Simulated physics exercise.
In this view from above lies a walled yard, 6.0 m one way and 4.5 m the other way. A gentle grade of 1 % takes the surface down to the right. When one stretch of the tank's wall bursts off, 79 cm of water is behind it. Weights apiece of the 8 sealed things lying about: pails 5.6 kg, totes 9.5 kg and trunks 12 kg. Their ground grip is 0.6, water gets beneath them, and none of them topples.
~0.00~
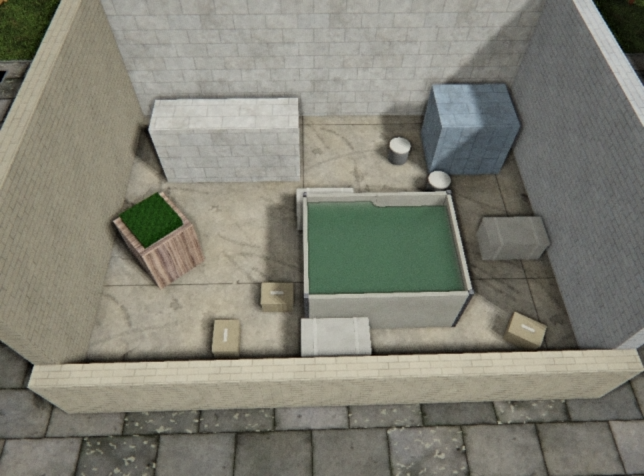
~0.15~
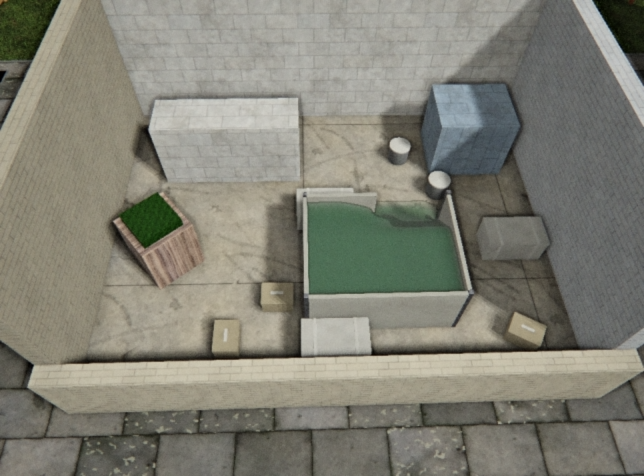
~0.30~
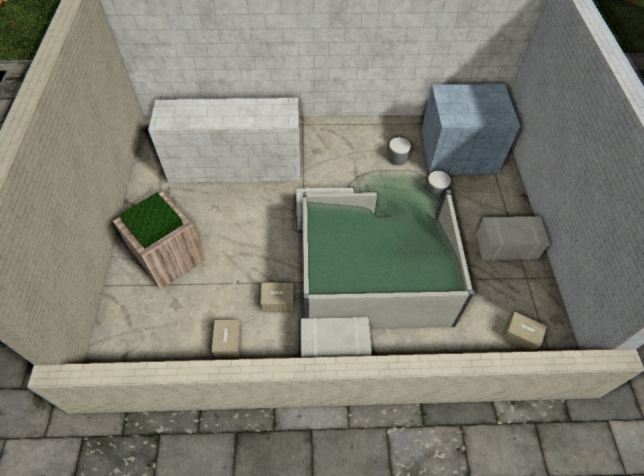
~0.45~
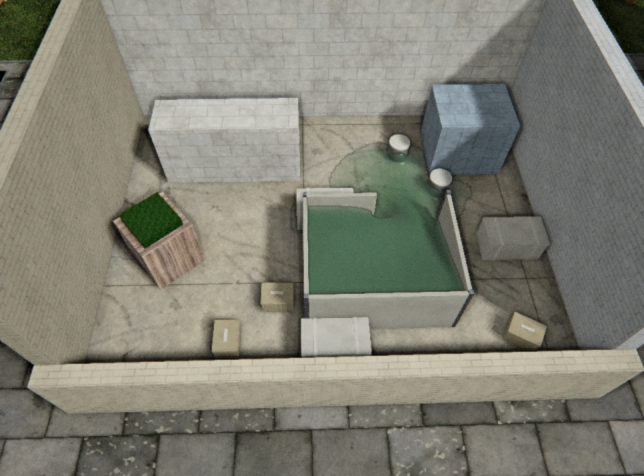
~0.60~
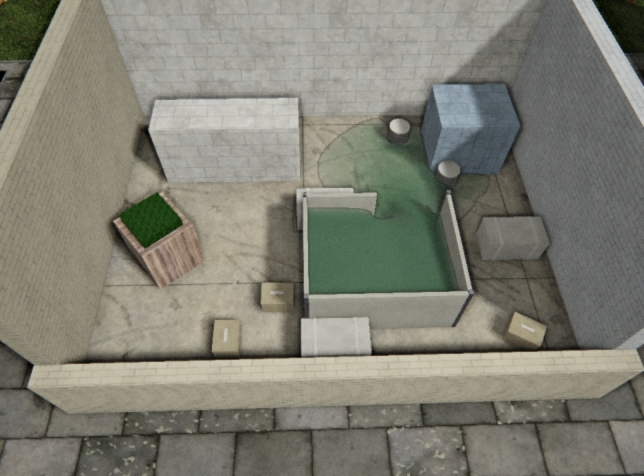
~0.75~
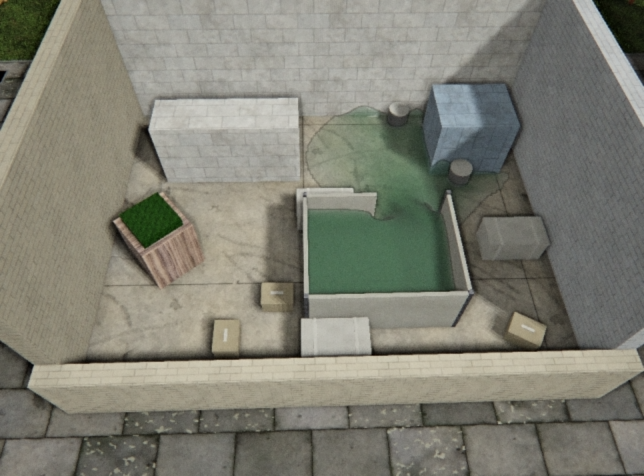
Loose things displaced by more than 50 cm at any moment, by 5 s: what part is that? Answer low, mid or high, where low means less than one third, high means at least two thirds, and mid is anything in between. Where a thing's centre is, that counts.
Mid.
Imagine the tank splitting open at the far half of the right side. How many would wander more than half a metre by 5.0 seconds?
Then 4 of them would.
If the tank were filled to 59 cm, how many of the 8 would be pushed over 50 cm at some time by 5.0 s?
In that case the number is 3.
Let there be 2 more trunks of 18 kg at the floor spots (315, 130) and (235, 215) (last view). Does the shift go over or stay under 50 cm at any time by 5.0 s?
Above, below.
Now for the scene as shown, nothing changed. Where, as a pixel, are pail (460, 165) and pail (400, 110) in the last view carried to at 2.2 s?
I'd say close to (493, 220) and close to (360, 105).
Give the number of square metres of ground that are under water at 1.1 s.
8.5 m2.
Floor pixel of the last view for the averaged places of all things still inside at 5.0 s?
At about (330, 274).
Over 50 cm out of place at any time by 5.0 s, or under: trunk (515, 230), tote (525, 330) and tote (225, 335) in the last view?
Taking them in turn, the answers are greater, greater and smaller.
After 1.1 s 2 of 8 are over 50 cm from their spots; 2 afloat.
After 2.2 s 3 of 8 are over 50 cm from their spots; 1 afloat.
After 3.5 s 3 of 8 are over 50 cm from their spots; 1 afloat.
After 5.0 s 4 of 8 are over 50 cm from their spots, and 4 have been at some point; 3 afloat.
